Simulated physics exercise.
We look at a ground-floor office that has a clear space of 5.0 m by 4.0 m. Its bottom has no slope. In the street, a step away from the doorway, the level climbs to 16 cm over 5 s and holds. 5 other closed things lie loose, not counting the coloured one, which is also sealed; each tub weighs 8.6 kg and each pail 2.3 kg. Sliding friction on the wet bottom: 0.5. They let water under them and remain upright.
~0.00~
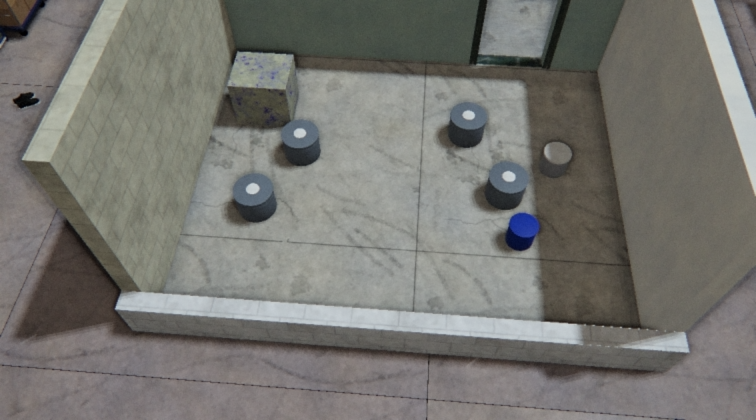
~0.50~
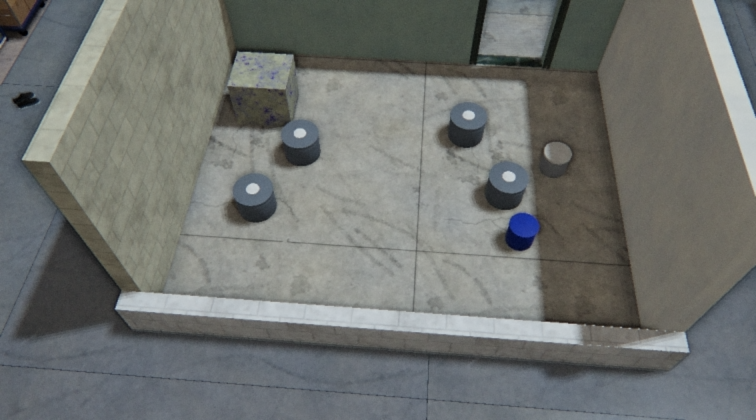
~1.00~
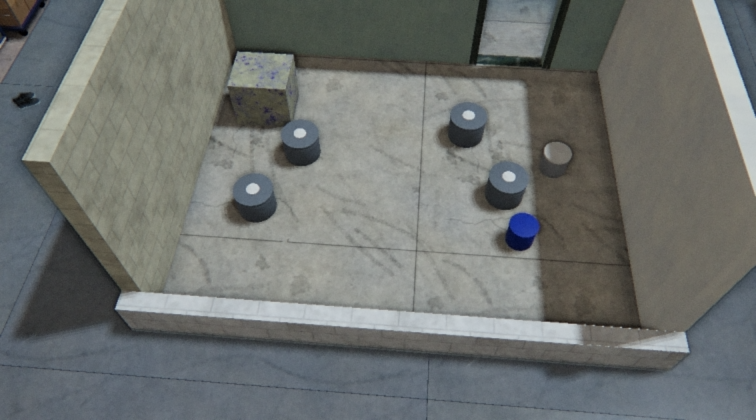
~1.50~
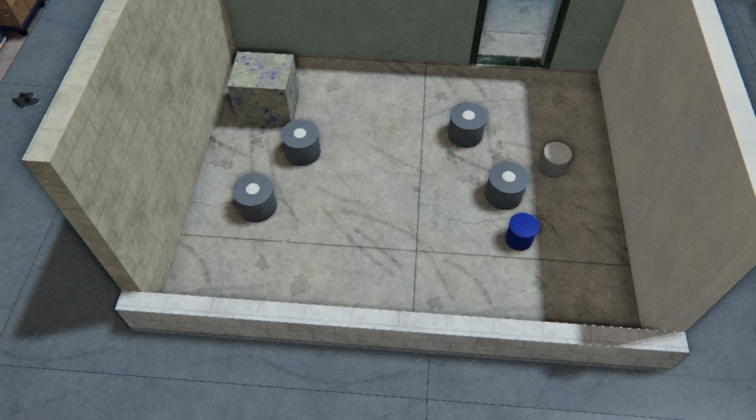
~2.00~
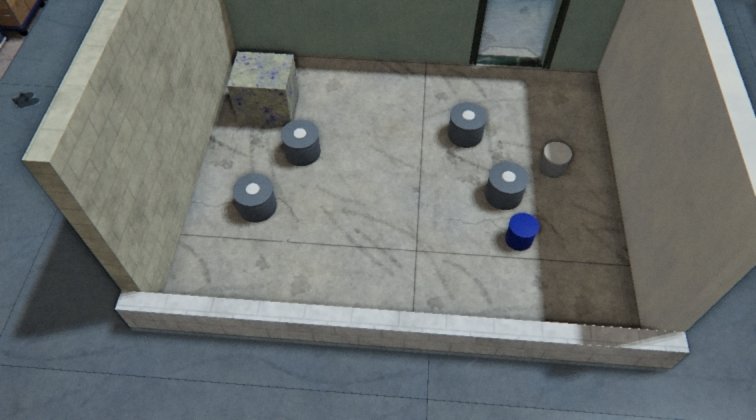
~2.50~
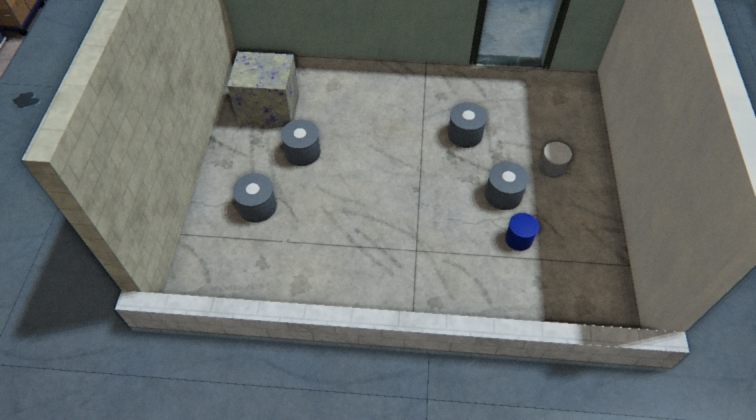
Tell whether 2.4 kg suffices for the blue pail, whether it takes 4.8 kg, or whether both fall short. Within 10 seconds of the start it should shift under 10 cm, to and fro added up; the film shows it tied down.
Watching this, the lighter ballast does the job.
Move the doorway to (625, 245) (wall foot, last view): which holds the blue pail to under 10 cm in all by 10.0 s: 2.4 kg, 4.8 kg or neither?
I'd say neither one will work.
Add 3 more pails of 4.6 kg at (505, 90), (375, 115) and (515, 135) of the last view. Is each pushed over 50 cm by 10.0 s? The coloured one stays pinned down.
The first comes out above the threshold, the second below the threshold, the third above the threshold.
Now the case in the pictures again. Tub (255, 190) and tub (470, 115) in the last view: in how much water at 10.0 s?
Roughly 1 and 4 cm.
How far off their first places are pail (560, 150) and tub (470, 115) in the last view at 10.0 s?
Shifts: 200 cm / 30 cm.
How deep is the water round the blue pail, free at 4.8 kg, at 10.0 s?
About 3 cm.
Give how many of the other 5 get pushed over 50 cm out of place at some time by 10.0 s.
Answer: 1.
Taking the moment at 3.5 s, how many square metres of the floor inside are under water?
Roughly 1.0 m2.
After 3.5 s the blue pail would be 0 cm from its start with 2.4 kg and 0 cm from its start with 4.8 kg; 0 cm of water round it then.
After 4.5 s the blue pail would be 0 cm from its start with 2.4 kg and 0 cm from its start with 4.8 kg; 0 cm of water round it then.
After 7.0 s the blue pail would be 0 cm from its start with 2.4 kg and 0 cm from its start with 4.8 kg; 1 cm of water round it then.
After 10.0 s the blue pail would be 0 cm from its start with 2.4 kg and 0 cm from its start with 4.8 kg; 3 cm of water round it then.
